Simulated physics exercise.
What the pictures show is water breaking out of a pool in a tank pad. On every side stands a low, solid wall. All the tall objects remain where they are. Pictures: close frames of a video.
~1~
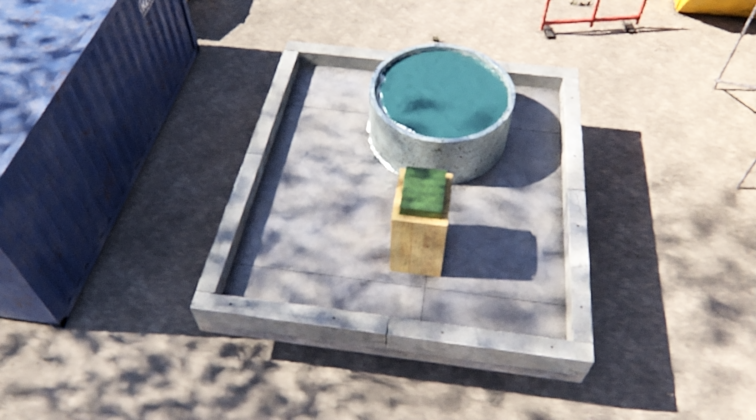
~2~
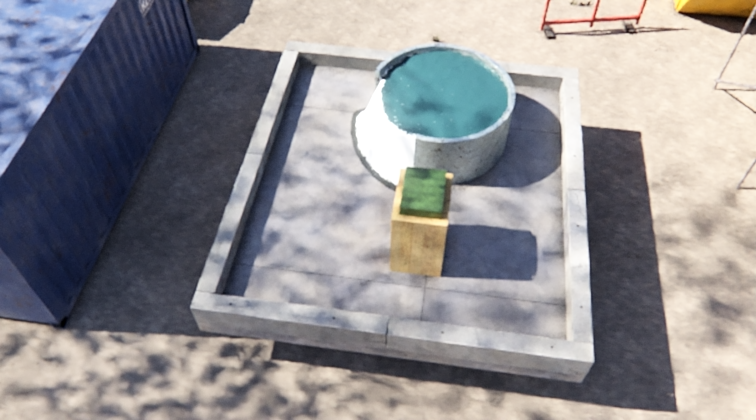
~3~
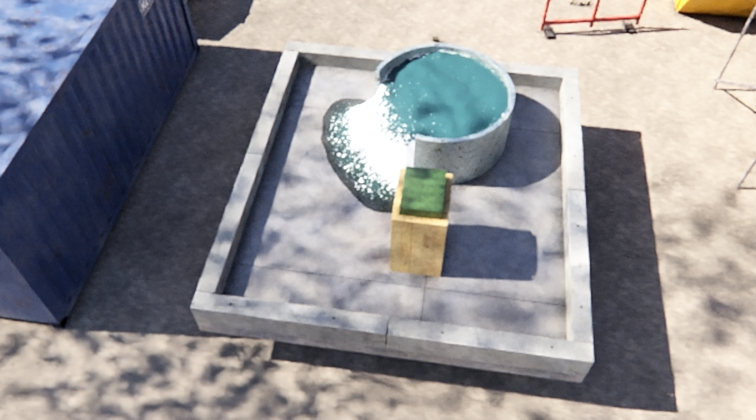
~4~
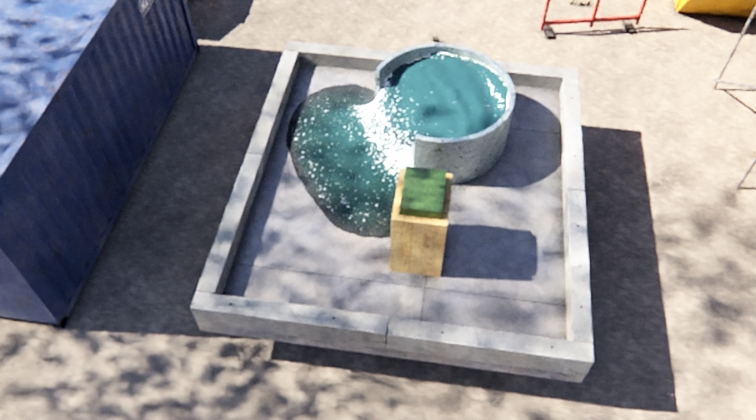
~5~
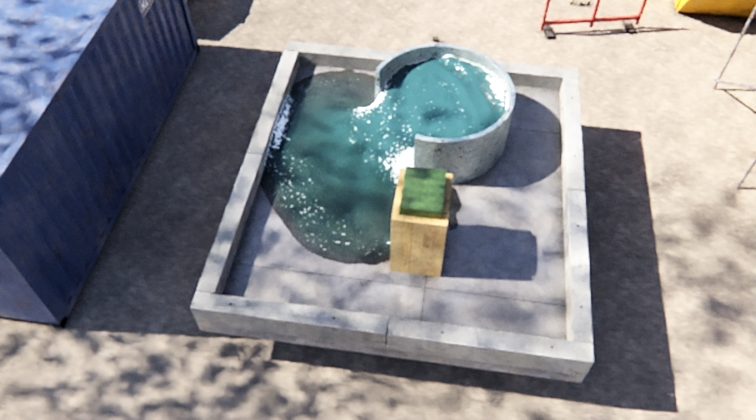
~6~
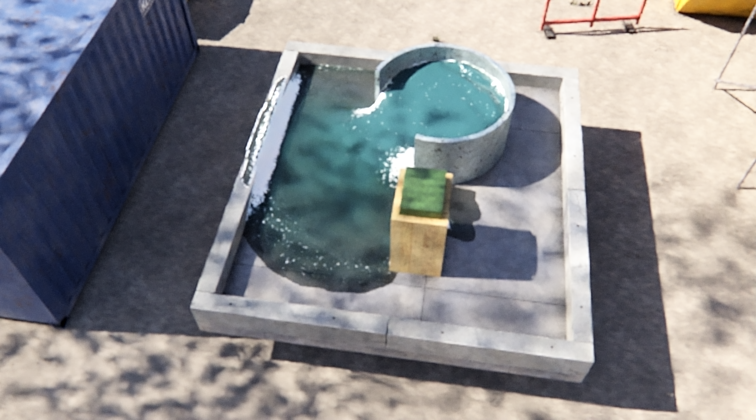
Teal water burst through a gap in the left side of the round tank, foamed onto the low-walled pad, then spread left and toward the front, splashing along the left wall and reaching the wooden block.
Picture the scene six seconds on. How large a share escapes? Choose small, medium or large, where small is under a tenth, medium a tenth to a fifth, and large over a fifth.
Medium.
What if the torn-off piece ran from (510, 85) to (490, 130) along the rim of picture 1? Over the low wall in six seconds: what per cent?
Around 14 in a hundred.
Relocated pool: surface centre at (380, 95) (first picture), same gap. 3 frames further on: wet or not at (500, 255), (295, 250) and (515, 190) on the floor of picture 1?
One after the other: No water, flooded, dry.
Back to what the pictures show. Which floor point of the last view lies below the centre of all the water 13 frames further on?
That comes out near (355, 178).
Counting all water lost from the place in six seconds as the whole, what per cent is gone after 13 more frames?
Somewhere around 80 per cent, I'd say.
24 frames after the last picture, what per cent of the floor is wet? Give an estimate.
I reckon around 85 %.
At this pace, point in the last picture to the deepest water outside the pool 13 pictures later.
Look close to (221, 303).
A moment on, water covers 50 % of the floor; the low wall has let 1 % over.
Next, water covers 50 % of the floor; the low wall has let 2 % over.
Then, water covers 55 % of the floor; the low wall has let 11 % over.
Later, water covers 75 % of the floor; the low wall has let 13 % over.
In the end, water covers 85 % of the floor; the low wall has let 13 % over.
